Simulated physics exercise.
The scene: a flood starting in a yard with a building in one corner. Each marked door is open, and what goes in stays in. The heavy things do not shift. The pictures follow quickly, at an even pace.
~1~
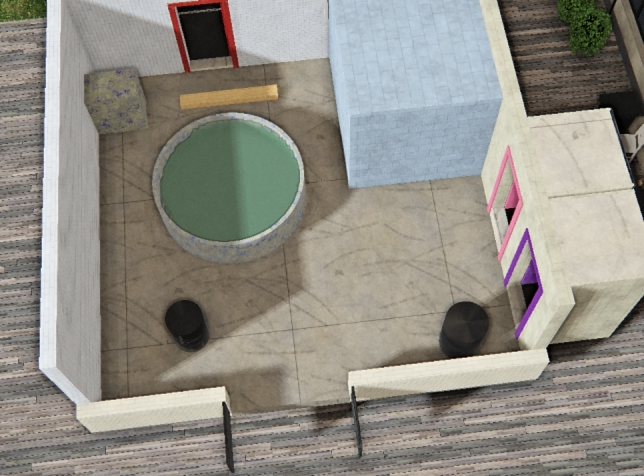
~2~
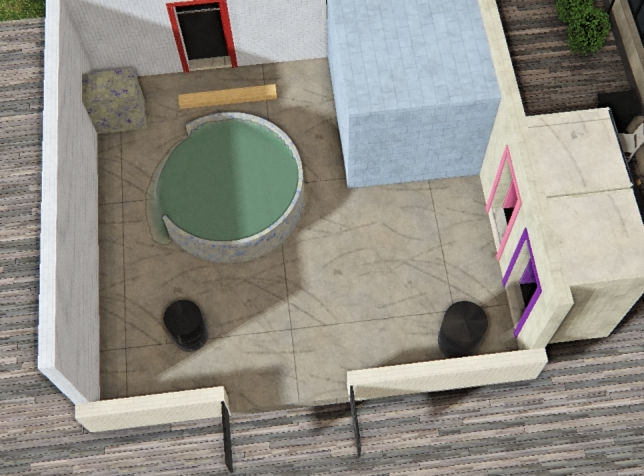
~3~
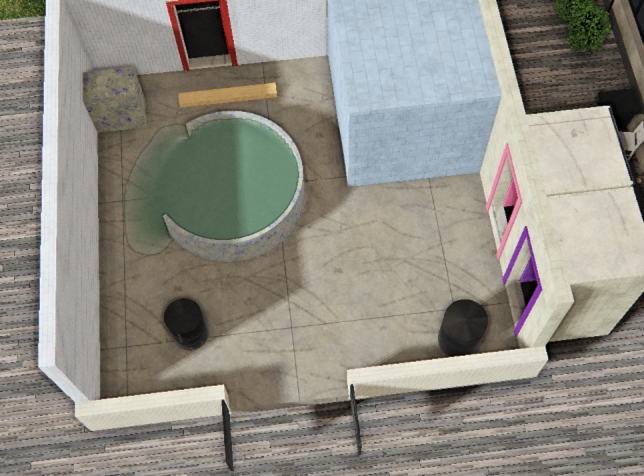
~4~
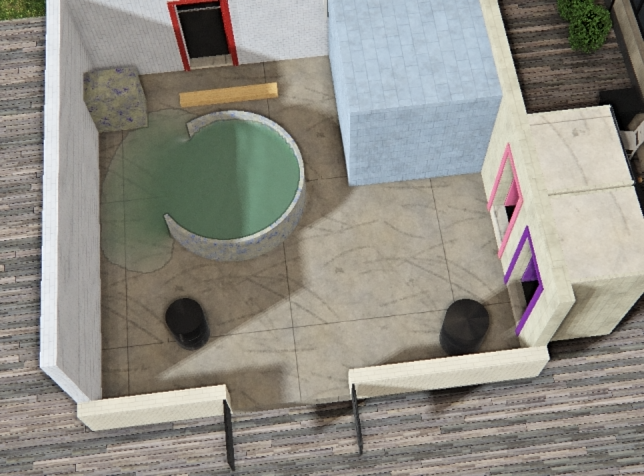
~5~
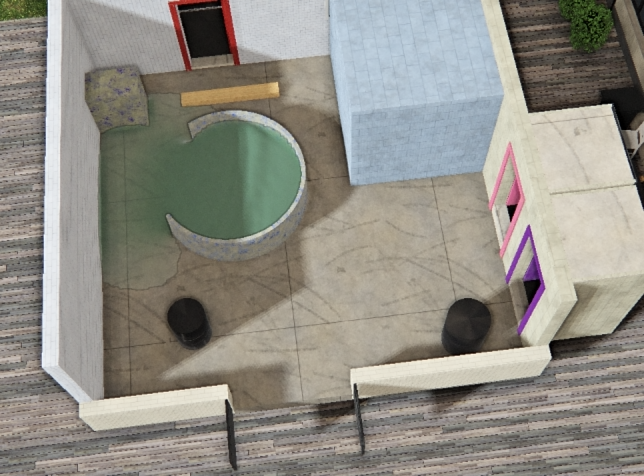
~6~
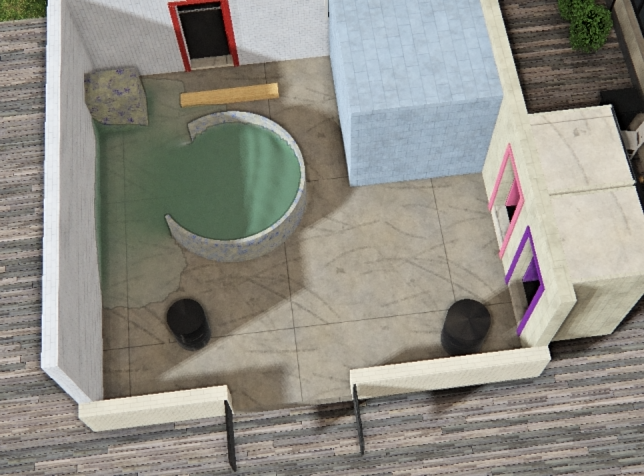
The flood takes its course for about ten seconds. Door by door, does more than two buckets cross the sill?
The purple door holds within the limit; the pink door holds within the limit; the red door floods.
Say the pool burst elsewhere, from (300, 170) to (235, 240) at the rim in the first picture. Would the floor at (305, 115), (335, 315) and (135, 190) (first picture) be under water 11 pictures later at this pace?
In that order: Clear, wet, dry.
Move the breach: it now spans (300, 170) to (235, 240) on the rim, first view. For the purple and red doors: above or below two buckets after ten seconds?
Purple takes more, red keeps below it.
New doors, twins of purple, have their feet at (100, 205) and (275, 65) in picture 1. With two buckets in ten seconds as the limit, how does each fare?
One after the other: Takes more, keeps below it.
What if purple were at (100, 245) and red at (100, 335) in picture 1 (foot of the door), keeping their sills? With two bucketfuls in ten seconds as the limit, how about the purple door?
The purple one goes over.
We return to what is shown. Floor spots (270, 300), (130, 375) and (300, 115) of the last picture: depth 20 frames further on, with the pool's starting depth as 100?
In that order: 4, 20 and 8 per cent.
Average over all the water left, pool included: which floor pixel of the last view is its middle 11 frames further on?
At about (181, 196).
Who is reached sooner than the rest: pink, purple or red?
First comes the one in red.
A moment on, water covers 20 % of the floor; the purple door not reached, the pink door not reached, the red door not reached.
Next, water covers 35 % of the floor; the purple door not reached, the pink door not reached, the red door wet at the sill, nothing in.
Then, water covers 60 % of the floor; the purple door not reached, the pink door not reached, the red door over two buckets in.
Later, water covers 90 % of the floor; the purple door wet at the sill, nothing in, the pink door wet at the sill, nothing in, the red door over two buckets in.
In the end, water covers 100 % of the floor; the purple door under two buckets in, the pink door wet at the sill, nothing in, the red door over two buckets in.
